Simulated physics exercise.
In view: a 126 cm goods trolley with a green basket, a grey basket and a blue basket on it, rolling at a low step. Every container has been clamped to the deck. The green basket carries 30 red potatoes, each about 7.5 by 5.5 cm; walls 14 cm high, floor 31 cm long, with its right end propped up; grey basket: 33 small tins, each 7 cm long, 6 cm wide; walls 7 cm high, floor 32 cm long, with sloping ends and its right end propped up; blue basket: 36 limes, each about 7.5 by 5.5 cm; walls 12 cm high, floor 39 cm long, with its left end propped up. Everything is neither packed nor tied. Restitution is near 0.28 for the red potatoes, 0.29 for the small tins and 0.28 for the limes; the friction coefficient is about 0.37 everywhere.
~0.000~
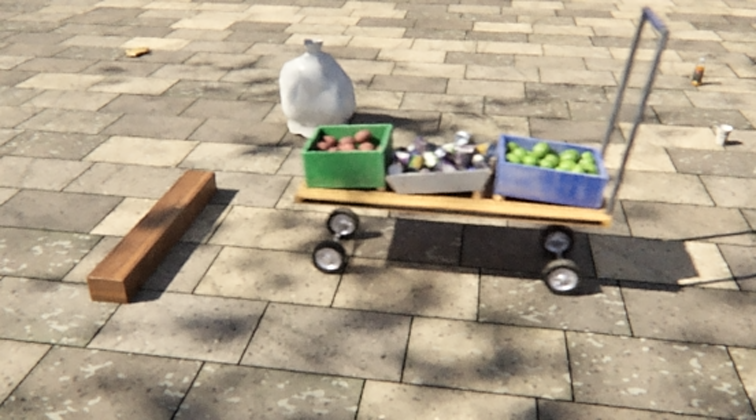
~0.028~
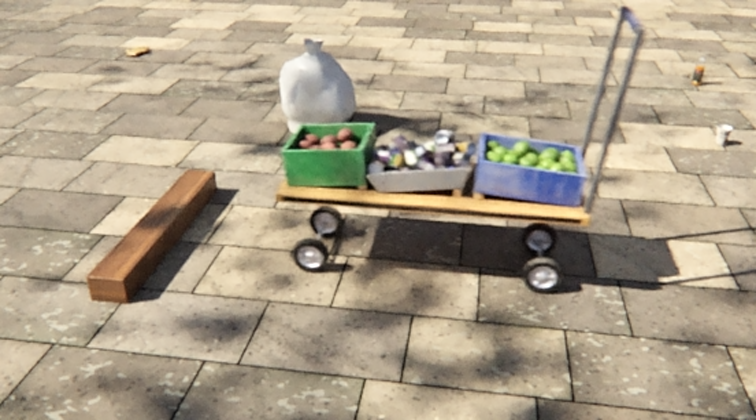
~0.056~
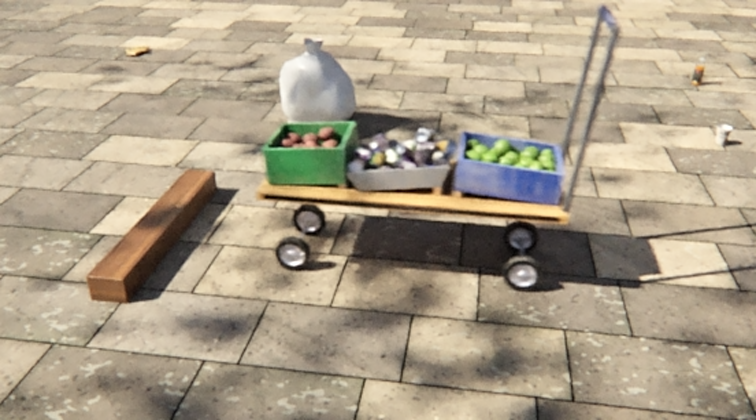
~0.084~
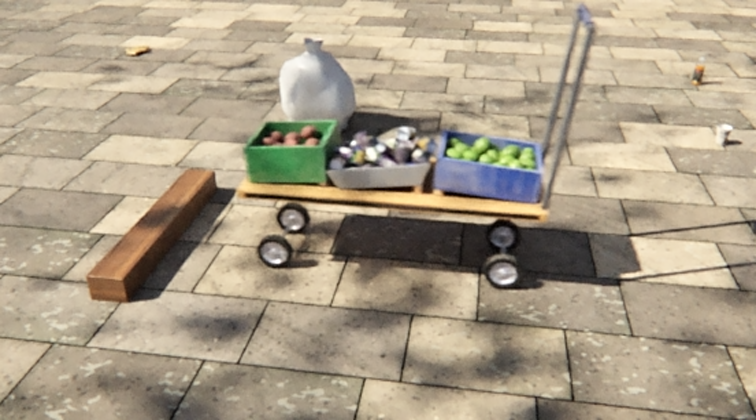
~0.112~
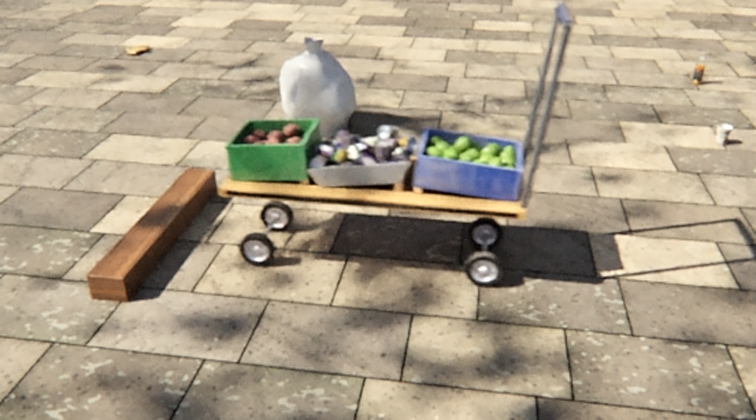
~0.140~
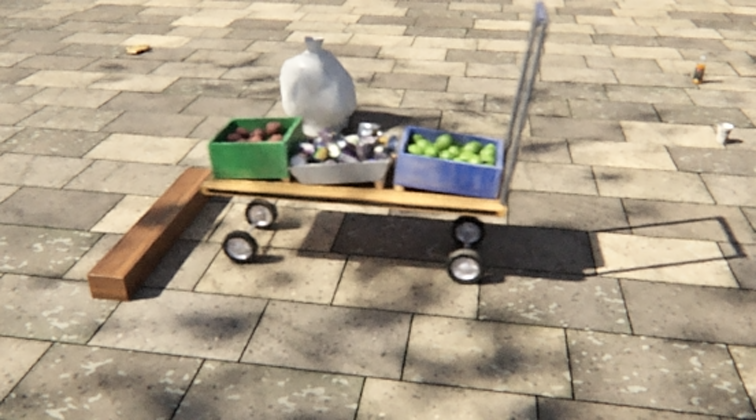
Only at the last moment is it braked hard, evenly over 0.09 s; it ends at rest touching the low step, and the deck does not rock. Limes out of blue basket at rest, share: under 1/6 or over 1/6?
Under 1/6.
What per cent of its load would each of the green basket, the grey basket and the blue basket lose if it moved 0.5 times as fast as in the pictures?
Green basket 0, grey basket 10, blue basket 0 per cent.
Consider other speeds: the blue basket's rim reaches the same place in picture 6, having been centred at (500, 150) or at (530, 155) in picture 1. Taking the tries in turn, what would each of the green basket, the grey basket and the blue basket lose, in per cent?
Per cent lost, first try then second - green basket: 0, 0; grey basket: 10, 20; blue basket: 0, 0.
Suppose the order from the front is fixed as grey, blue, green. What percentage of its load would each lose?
In that case green basket 0, grey basket 60, blue basket 0 per cent.
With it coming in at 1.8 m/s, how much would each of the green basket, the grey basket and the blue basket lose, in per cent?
In that case the green basket sheds 0 per cent of its load, the grey basket 10 per cent, and the blue basket 0 per cent.
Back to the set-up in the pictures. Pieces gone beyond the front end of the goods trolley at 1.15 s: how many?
Roughly 4.
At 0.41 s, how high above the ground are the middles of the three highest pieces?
About 70 cm.
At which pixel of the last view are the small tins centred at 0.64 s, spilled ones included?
The middle is around (256, 150).
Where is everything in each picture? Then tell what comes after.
In the first picture (we follow the rim corner now nearest the camera), blue basket at (604, 177); green basket at (379, 151); 69 cm still to roll; nothing out yet.
The second picture shows blue basket at (583, 176); green basket at (359, 150); 61 cm still to roll.
The third picture shows blue basket at (561, 174); green basket at (339, 148); 53 cm still to roll.
The fourth picture shows blue basket at (540, 172); green basket at (319, 146); 45 cm still to roll.
The fifth picture shows blue basket at (519, 170); green basket at (300, 144); 36 cm still to roll.
The sixth picture shows blue basket at (498, 168); green basket at (281, 142); 28 cm still to roll; nothing out yet.
After 0.19 s, the brake bites.
After 0.29 s, 0 of 30 out of the green basket, 0 of 33 out of the grey basket and 0 of 36 out of the blue basket.
After 0.41 s, 0 of 30 out of the green basket, 5 of 33 out of the grey basket and 0 of 36 out of the blue basket.
After 0.64 s, 2 of 30 out of the green basket, 7 of 33 out of the grey basket and 0 of 36 out of the blue basket.
Final count (at 1.15 s), 3 of 30 out of the green basket, 9 of 33 out of the grey basket and 0 of 36 out of the blue basket. Asked share, 0 of 36, 0 per cent.
